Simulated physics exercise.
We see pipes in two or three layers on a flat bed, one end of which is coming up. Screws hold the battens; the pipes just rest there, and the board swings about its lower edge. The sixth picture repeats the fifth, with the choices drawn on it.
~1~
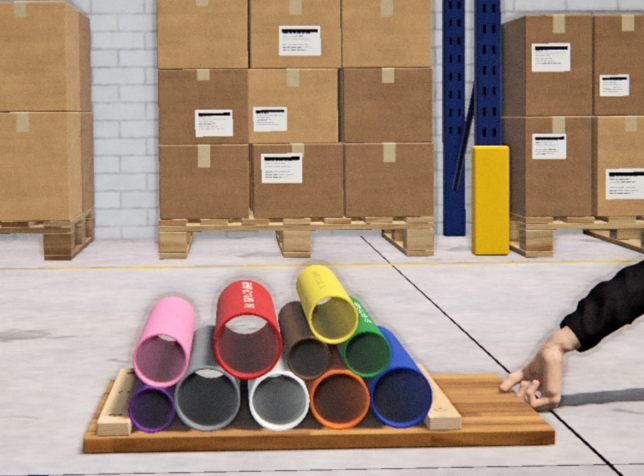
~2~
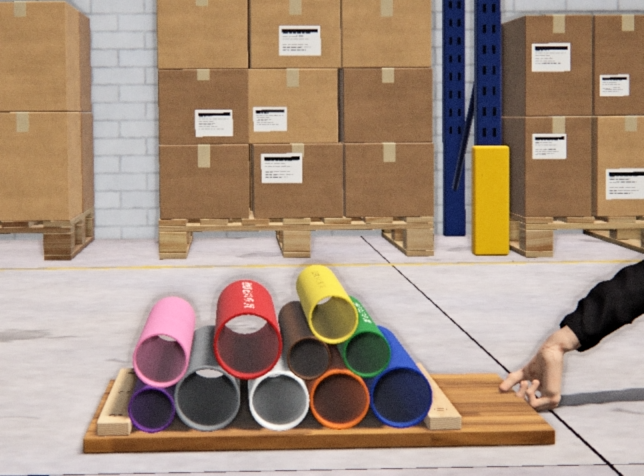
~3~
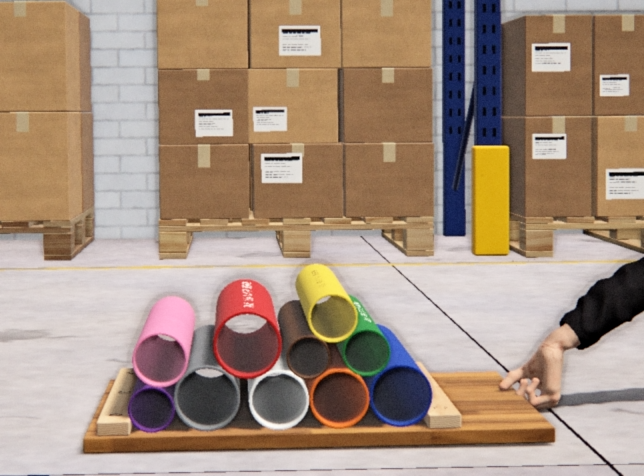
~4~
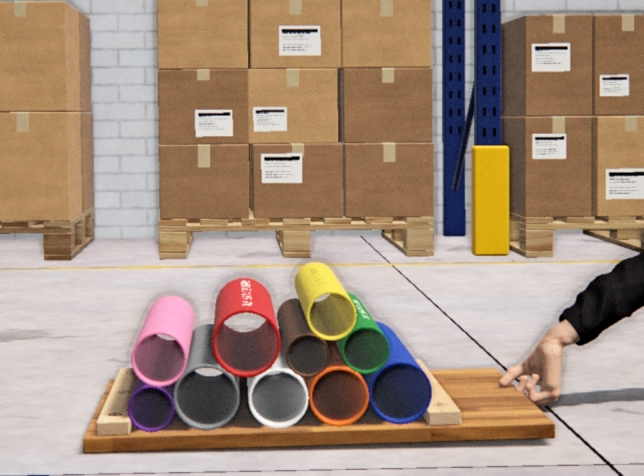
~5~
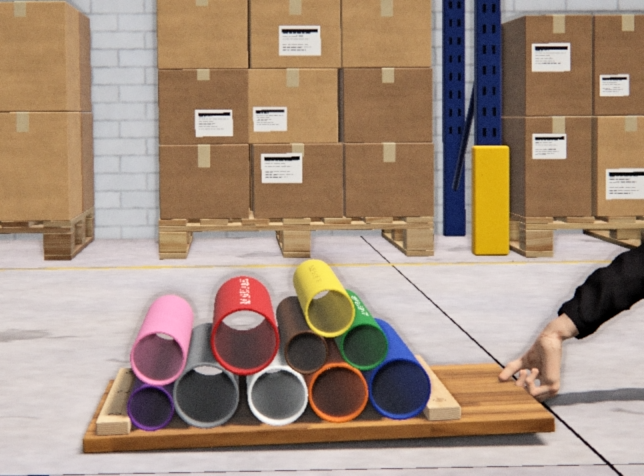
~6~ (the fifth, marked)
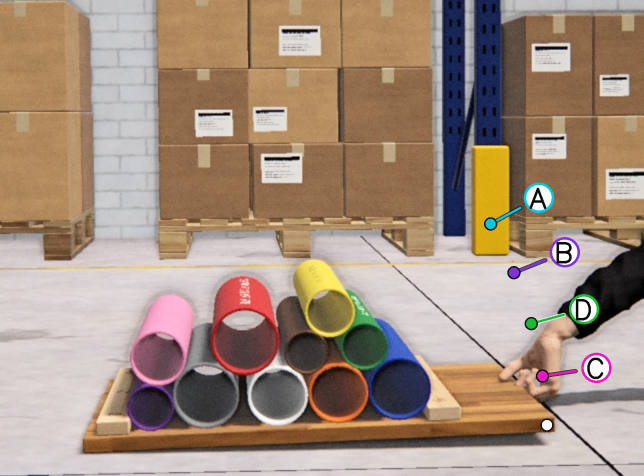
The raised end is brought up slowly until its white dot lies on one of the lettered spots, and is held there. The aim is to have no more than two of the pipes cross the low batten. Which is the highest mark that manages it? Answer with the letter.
Mark A is as high as it can go.
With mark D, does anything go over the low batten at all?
Yes, at D.
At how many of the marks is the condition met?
Four of the four.
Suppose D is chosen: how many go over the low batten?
At D the number is one.
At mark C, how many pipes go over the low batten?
At C the number is none.
On the marked copy, A at (491, 224); B at (514, 273); C at (543, 376); D at (532, 323); the white dot at (547, 425).
Following A. Soon after the start, board at 16°.
Later, board at 28°.
In the end, board at 28°, one over the low batten (pink).
As for the rest, B one over the low batten (pink); C none over the low batten; D one over the low batten (pink).
